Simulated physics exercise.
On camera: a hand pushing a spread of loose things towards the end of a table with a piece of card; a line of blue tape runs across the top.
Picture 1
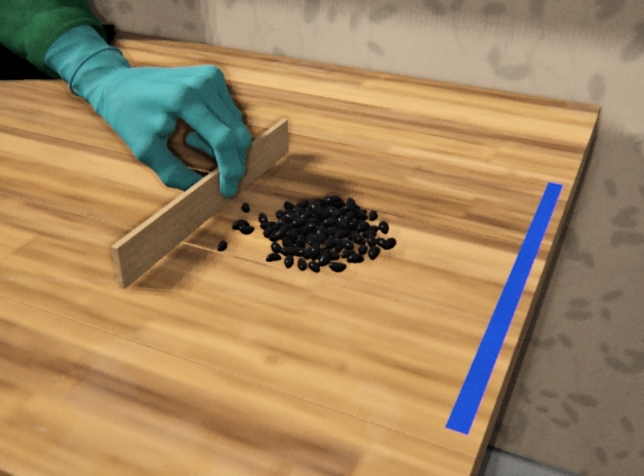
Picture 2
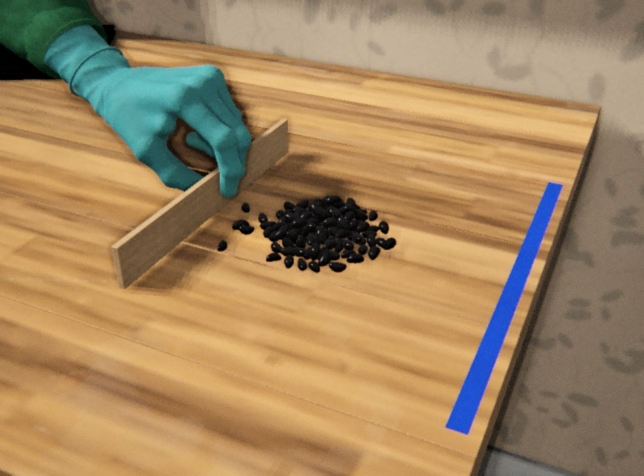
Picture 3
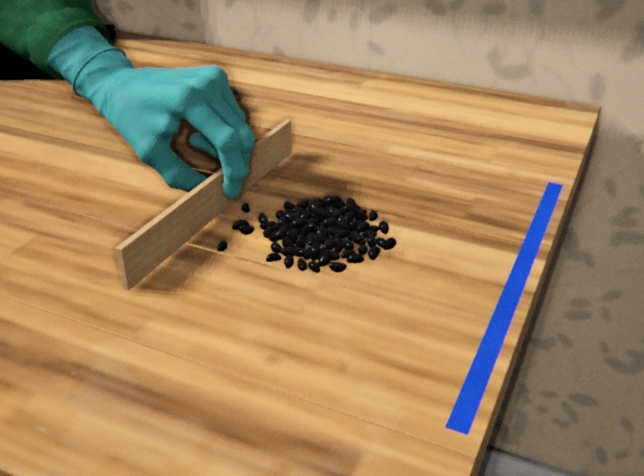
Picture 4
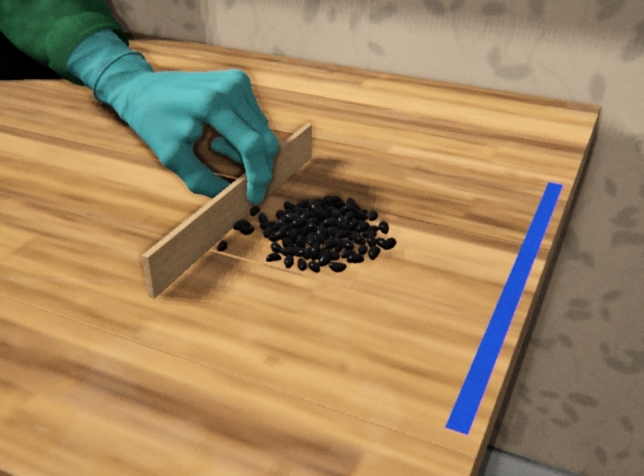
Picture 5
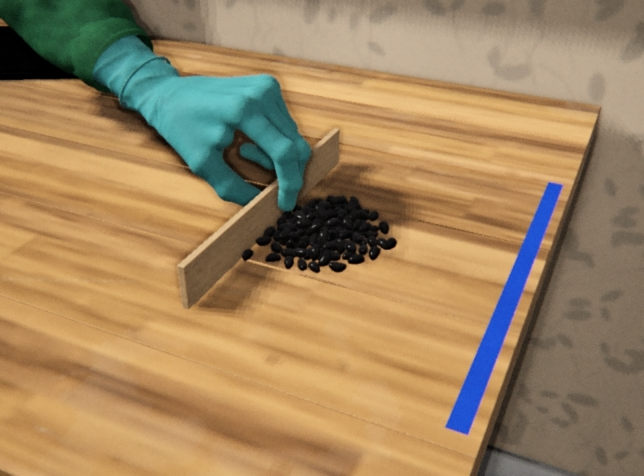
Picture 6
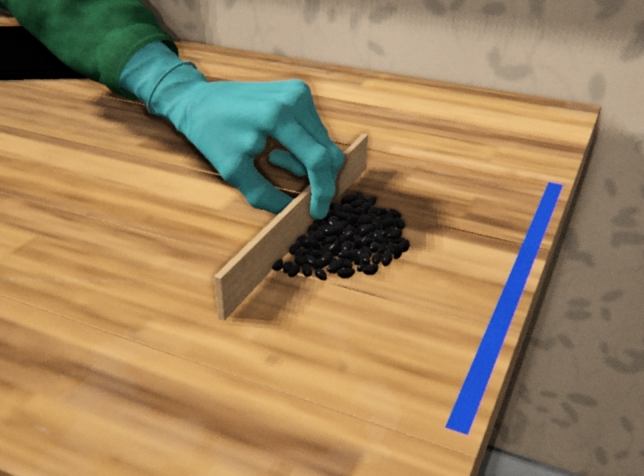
A hand in a teal glove and green sleeve holds a flat wooden-looking strip upright on a striped wood tabletop, seen from above at an angle by a still camera. A loose heap of black beans lies to its right, with blue tape near the right edge and a mottled wall behind. After resting briefly, the hand slides the strip rightward, gathering the stray beans and pushing the heap slightly along.
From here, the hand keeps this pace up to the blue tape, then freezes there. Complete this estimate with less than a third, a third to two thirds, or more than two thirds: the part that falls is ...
The part that falls is more than two thirds.
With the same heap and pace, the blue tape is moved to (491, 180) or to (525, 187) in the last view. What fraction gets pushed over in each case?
First close to 10 percent, then close to 60 percent.
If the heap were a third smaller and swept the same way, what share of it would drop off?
My guess is about 100 per cent.
Just after the last frame, piece of card still moving, near (418, 219); heap all on the table, its front near (509, 279).
A moment on, piece of card stopped at the blue tape; heap the larger part over the edge.
Further on, piece of card stopped at the blue tape; heap every one over the edge.
When it is over, piece of card stopped at the blue tape; heap every one over the edge.
